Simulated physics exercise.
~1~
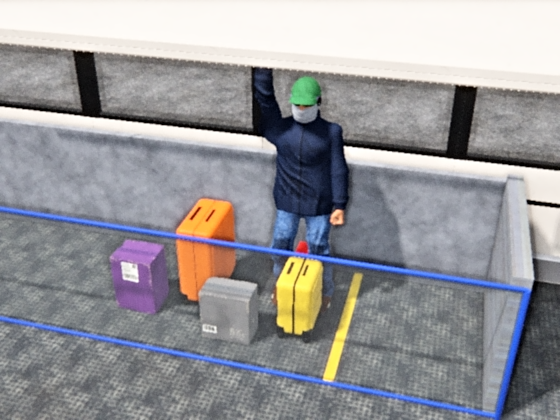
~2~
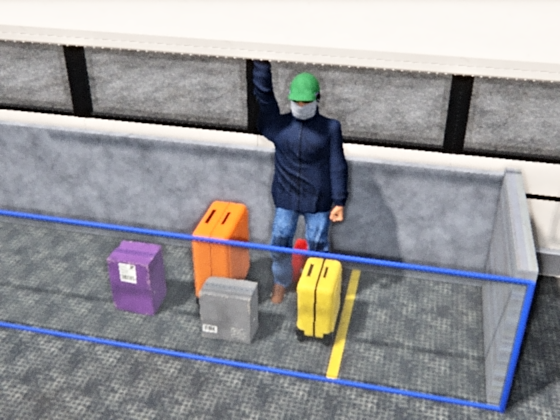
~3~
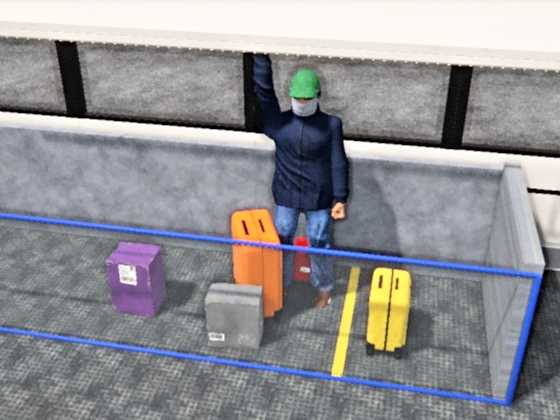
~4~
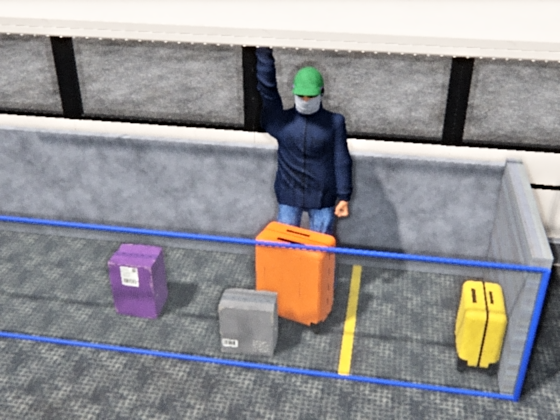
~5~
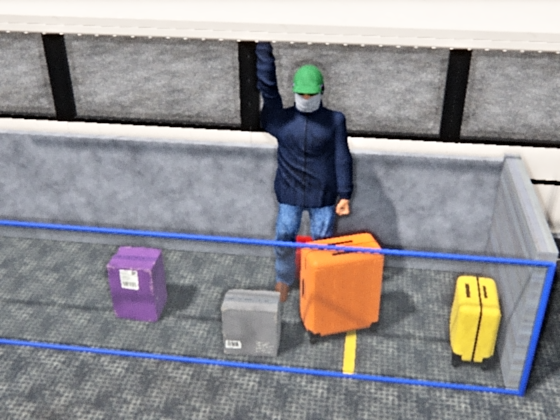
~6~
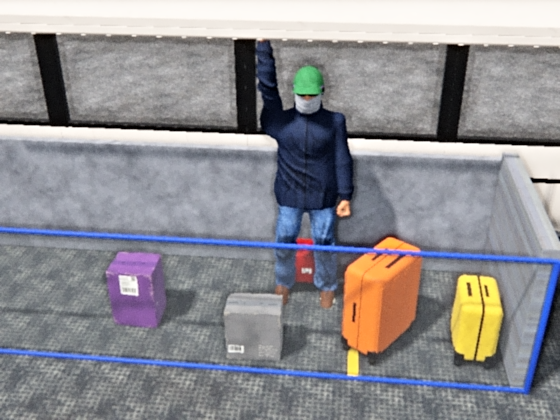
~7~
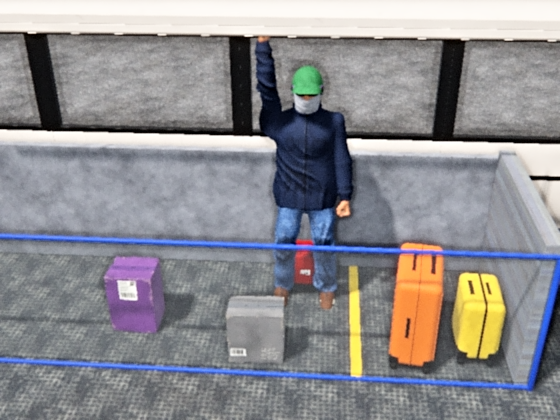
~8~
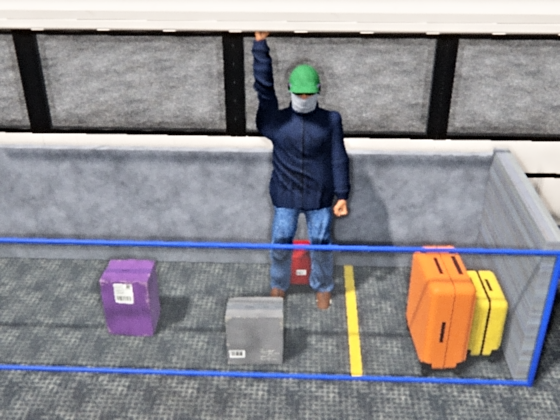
A yellow case and then a larger orange case roll right past the yellow line.
